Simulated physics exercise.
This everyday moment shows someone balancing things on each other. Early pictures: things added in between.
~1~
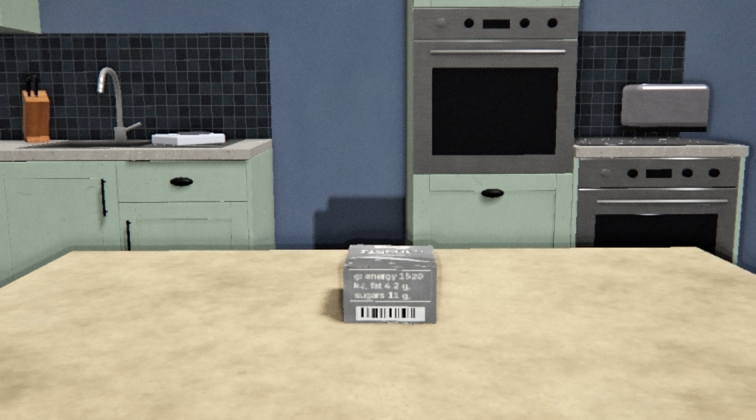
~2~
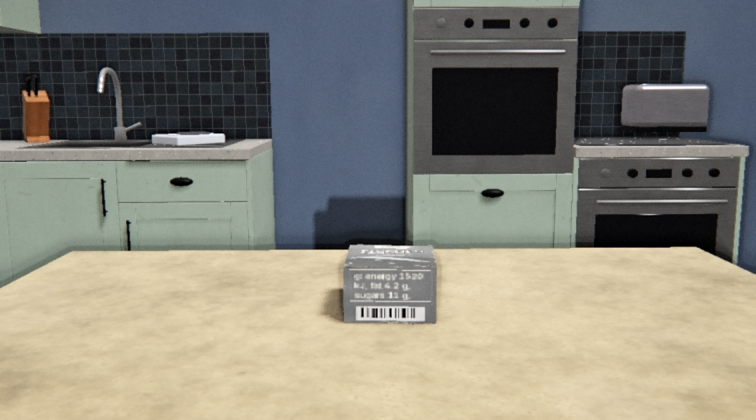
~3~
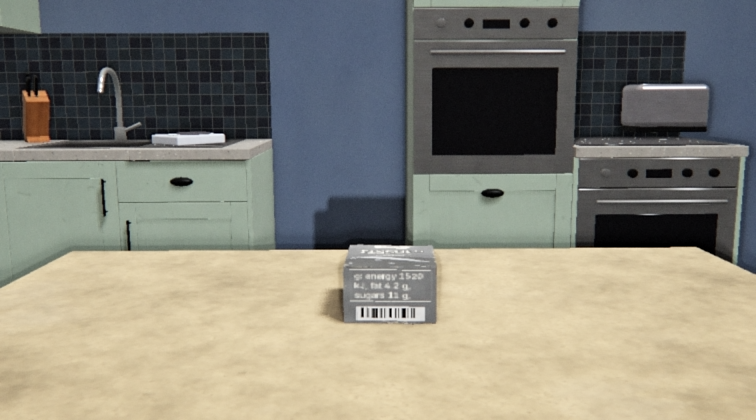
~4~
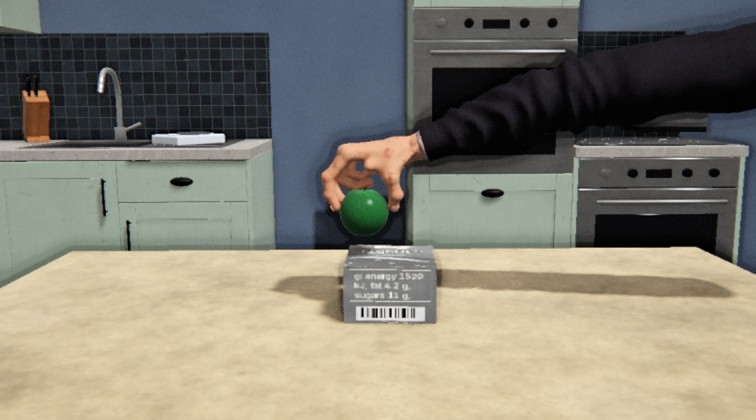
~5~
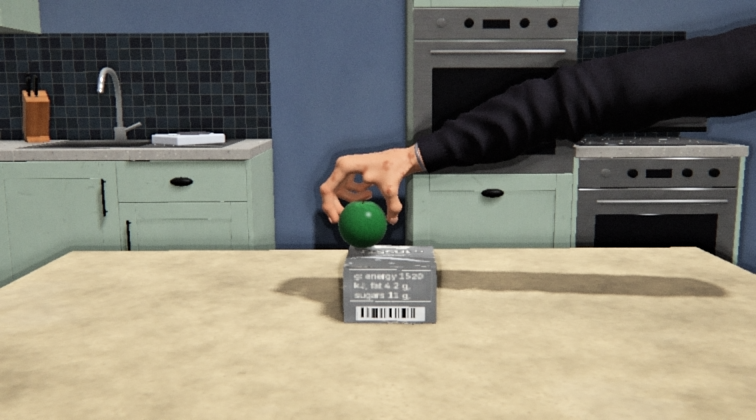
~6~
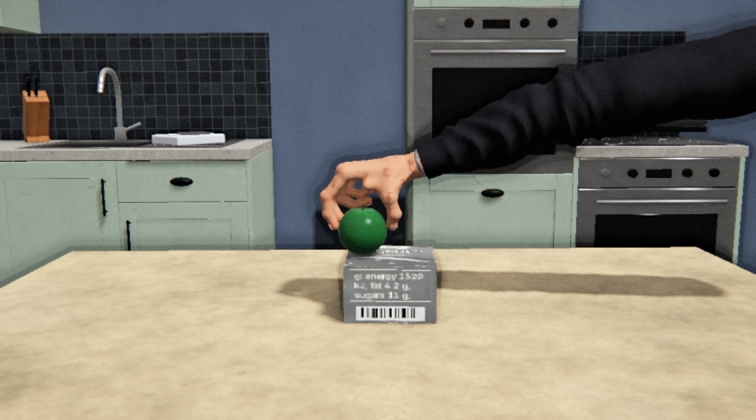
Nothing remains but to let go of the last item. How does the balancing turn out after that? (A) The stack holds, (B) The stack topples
Answer: A.
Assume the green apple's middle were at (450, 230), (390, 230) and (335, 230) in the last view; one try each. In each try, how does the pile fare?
Collapses; stays standing; collapses.
Then, 1.00 s on from there, no change.
Then, 2.10 s on from there, green apple resting near (363, 231).
In the end, both unmoved. At the end, from the last picture's camera, green apple near (362, 231). The pile keeps its balance.
